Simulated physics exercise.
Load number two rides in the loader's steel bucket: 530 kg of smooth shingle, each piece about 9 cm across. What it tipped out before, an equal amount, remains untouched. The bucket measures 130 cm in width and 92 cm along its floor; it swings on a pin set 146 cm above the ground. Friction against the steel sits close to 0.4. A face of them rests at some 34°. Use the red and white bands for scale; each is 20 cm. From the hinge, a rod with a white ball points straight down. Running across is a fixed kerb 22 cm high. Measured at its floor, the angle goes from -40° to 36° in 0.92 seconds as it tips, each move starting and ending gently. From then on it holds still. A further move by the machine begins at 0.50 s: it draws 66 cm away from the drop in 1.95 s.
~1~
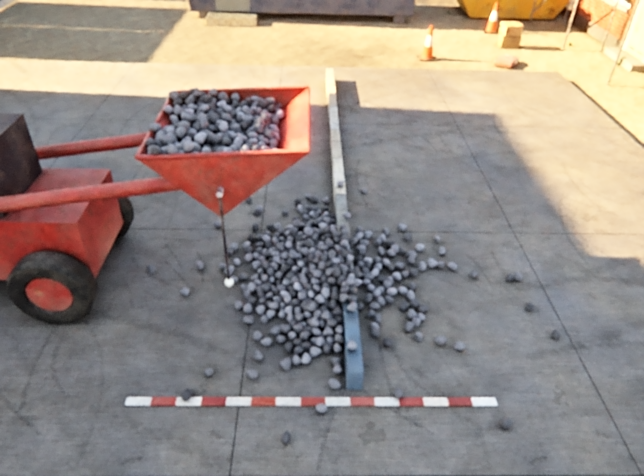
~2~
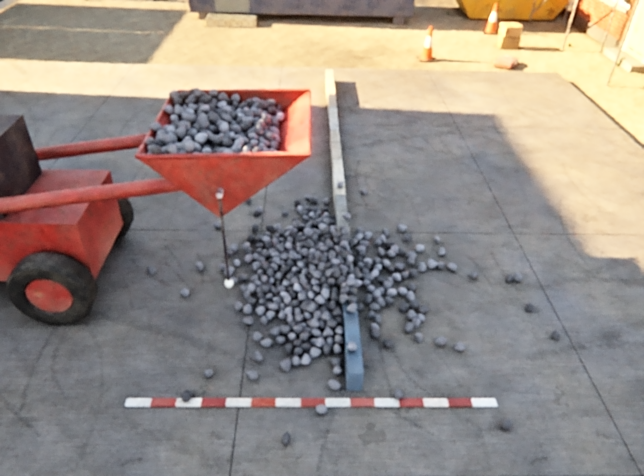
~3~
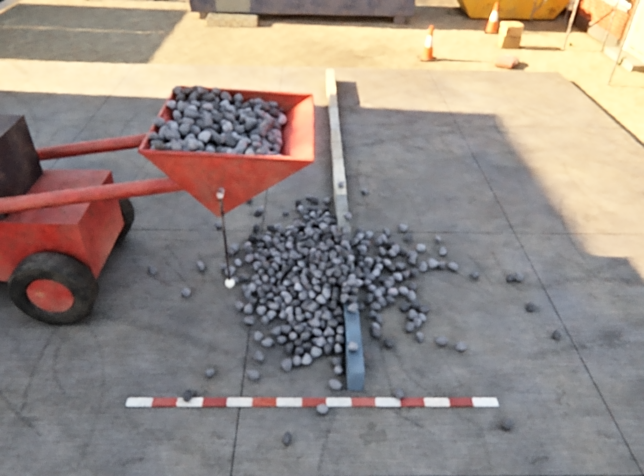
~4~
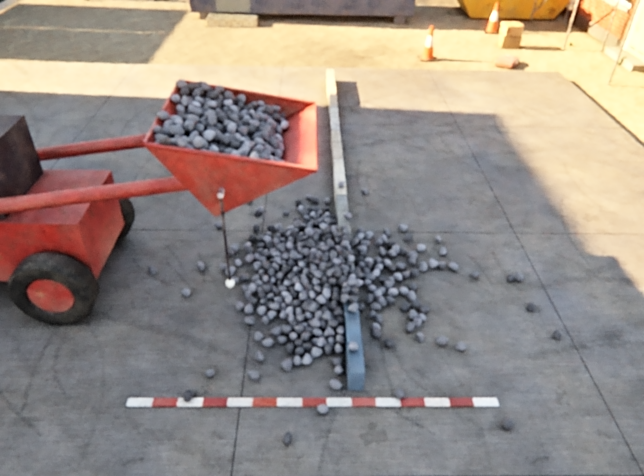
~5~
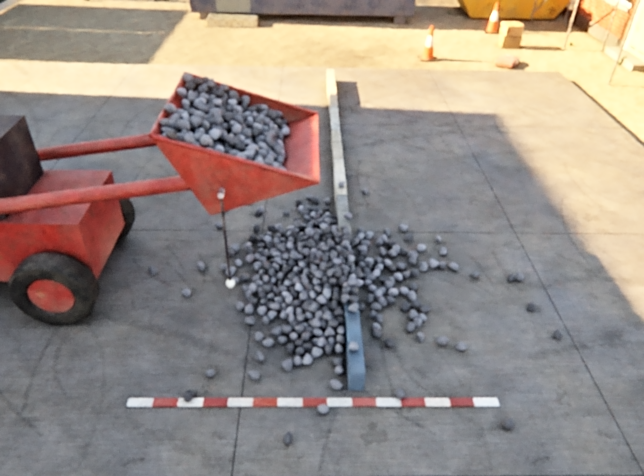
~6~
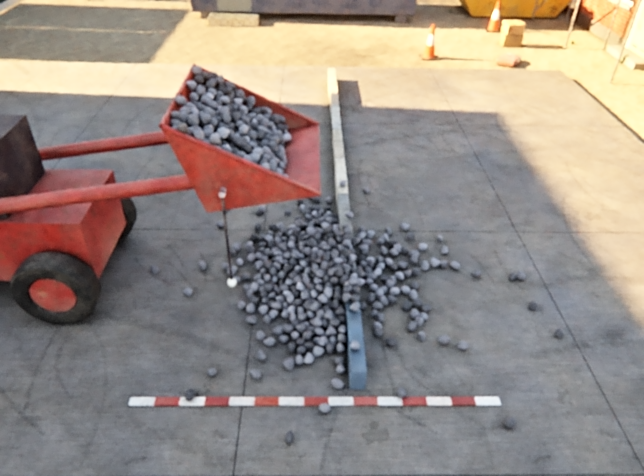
A red loader's bucket of grey stones tilting gradually forward to the right above a scattered stone pile lying across a kerb.
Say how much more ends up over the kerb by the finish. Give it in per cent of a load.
Some 24 per cent is added.
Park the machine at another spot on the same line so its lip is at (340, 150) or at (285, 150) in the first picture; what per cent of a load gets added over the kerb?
50 % and 10 %.
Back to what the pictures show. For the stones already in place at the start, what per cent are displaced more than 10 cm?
Near 20 per cent, I reckon.
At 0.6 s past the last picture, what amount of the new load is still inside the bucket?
Close to 65 in a hundred is still held.
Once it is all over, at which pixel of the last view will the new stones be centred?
Their centre rests close to (313, 262).
Then, 0.3 s after the last picture the floor is at 24°; in per cent of one load, 100 in the bucket, 85 on this side of the kerb, 15 over the kerb; the foremost stones are at (500, 295).
Then, 0.6 s after the last picture the floor is at 36°; in per cent of one load, 63 in the bucket, 122 on this side of the kerb, 15 over the kerb; the foremost stones are at (500, 295).
Then, 2.5 s after the last picture the floor is at 36°; in per cent of one load, 0 in the bucket, 161 on this side of the kerb, 39 over the kerb; the foremost stones are at (529, 287).
Then, 5.3 s after the last picture the floor is at 36°; in per cent of one load, 0 in the bucket, 161 on this side of the kerb, 39 over the kerb; the foremost stones are at (529, 287). Net gain over the kerb, 24.
